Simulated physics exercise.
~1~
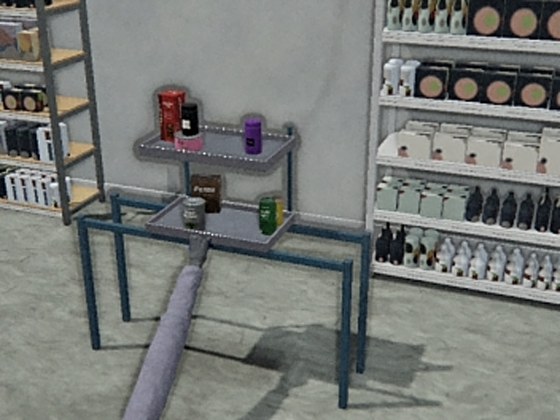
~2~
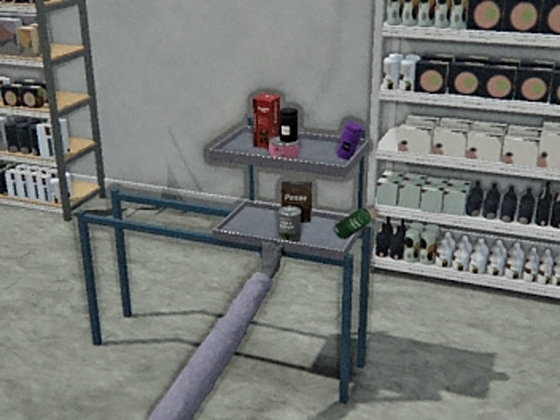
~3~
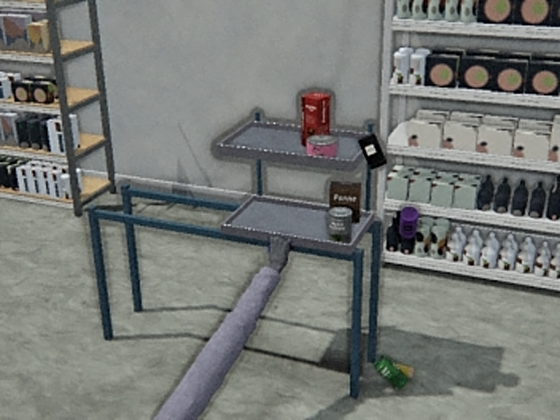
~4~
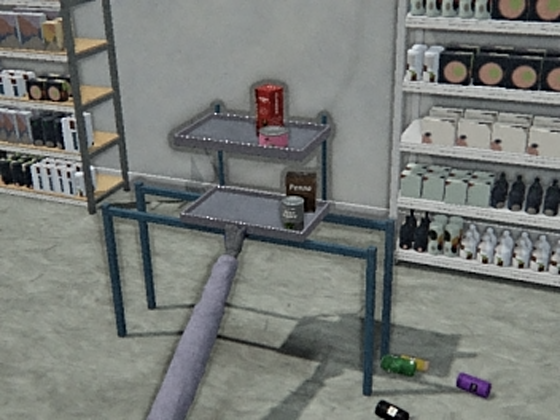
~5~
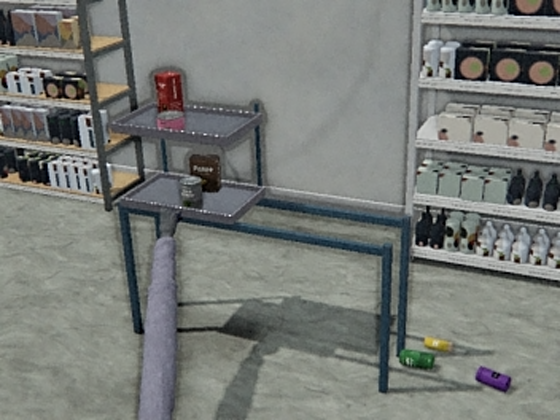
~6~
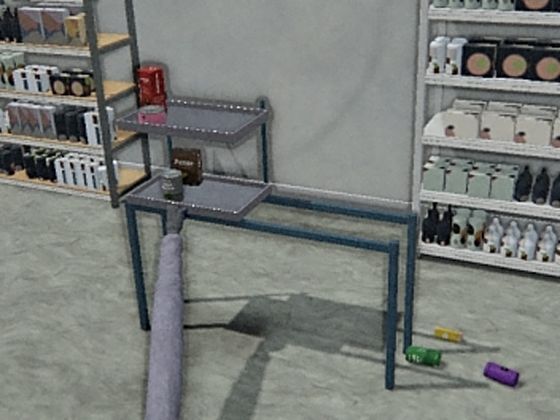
In this clip, a grey two-level tray on a blue frame slides right, and the green can, yellow shaker, purple jar and black jar tip and drop to the floor; the tray then slides left, with the red carton, pink tub, brown packet and grey tin still aboard.
